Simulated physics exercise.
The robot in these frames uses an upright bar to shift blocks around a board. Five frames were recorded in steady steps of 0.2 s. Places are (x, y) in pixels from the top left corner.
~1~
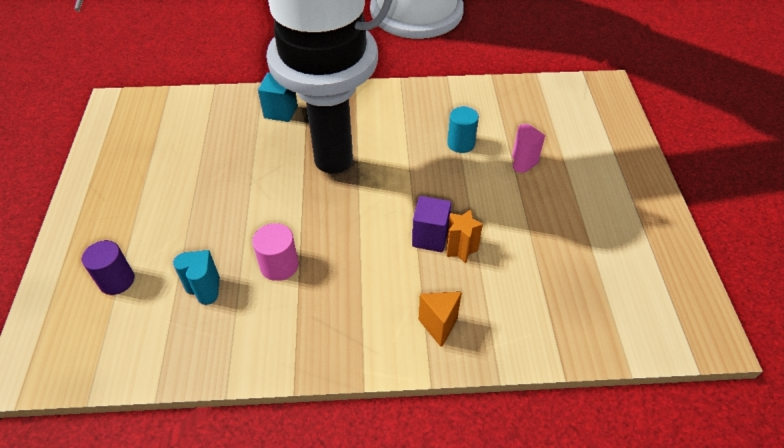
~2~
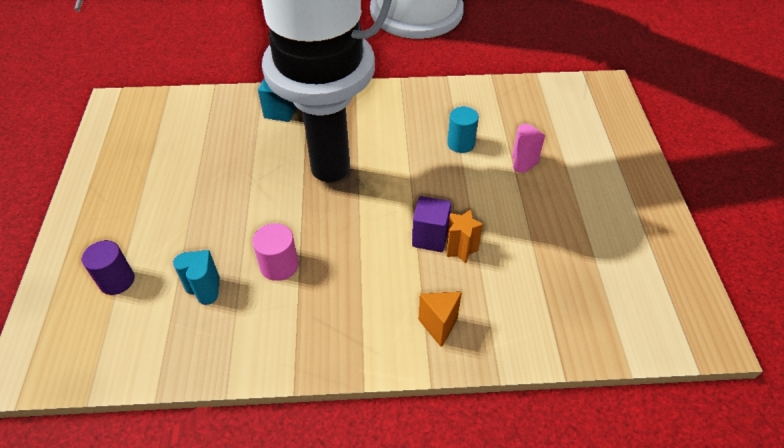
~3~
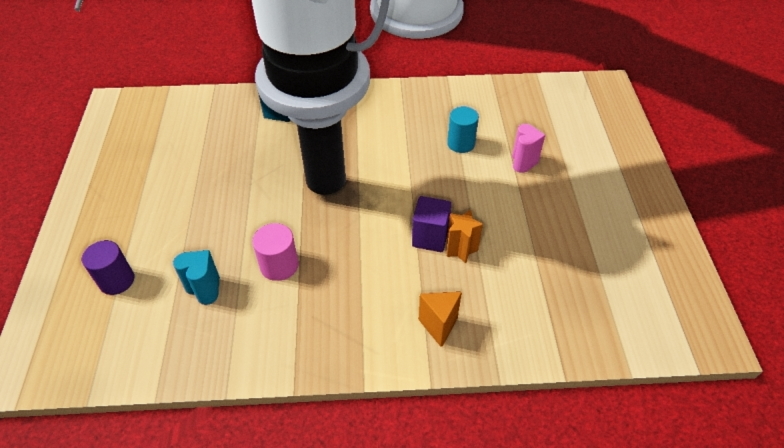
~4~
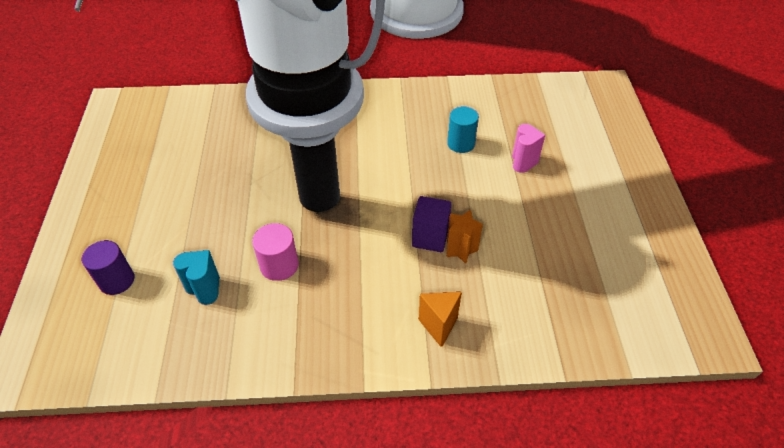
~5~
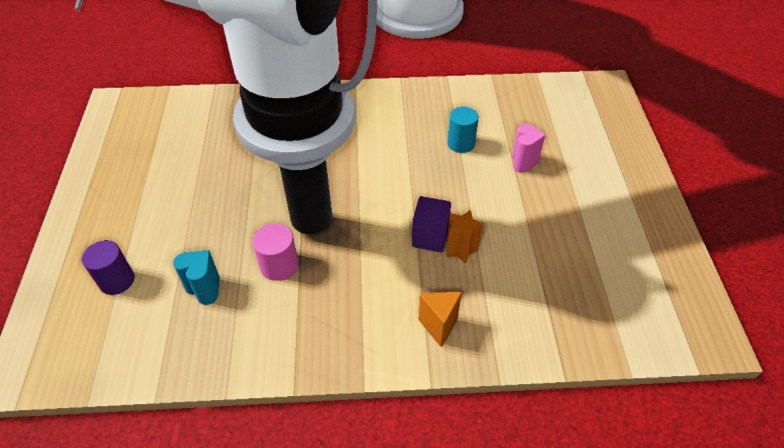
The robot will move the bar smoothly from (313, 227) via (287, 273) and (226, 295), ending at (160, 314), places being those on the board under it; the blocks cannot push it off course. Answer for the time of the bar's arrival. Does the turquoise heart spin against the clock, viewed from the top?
No, I don't think so.
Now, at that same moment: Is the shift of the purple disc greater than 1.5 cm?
No, I don't think so.
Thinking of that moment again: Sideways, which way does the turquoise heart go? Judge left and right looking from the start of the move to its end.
It moves right.
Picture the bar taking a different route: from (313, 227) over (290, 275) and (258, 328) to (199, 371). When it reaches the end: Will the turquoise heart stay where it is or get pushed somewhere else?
The block stays on its spot.
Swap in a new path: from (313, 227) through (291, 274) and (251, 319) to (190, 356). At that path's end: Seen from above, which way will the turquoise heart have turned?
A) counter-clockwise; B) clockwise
Letter B.
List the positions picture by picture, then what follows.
Lower end of the bar at (334, 160), tops of blocks, purple disc at (100, 254), turquoise heart at (193, 263), pink disc at (273, 238), in the first frame.
Bar at (331, 168), blocks as before, in the second frame.
Bar at (326, 180), blocks as before, in the third frame.
Bar at (320, 197), blocks as before, in the fourth frame.
Bar at (312, 218), purple disc at (100, 254), turquoise heart at (193, 263), pink disc at (273, 238), in the fifth frame.
On the path given first. One third of the way, bar at (285, 265); pink disc at (240, 266).
Two thirds of the way, bar at (222, 287); turquoise heart at (172, 266), turned 65° clockwise; pink disc at (176, 297).
At the end, bar at (155, 306); purple disc at (96, 252); turquoise heart at (130, 262), turned 165° clockwise; pink disc at (125, 330).
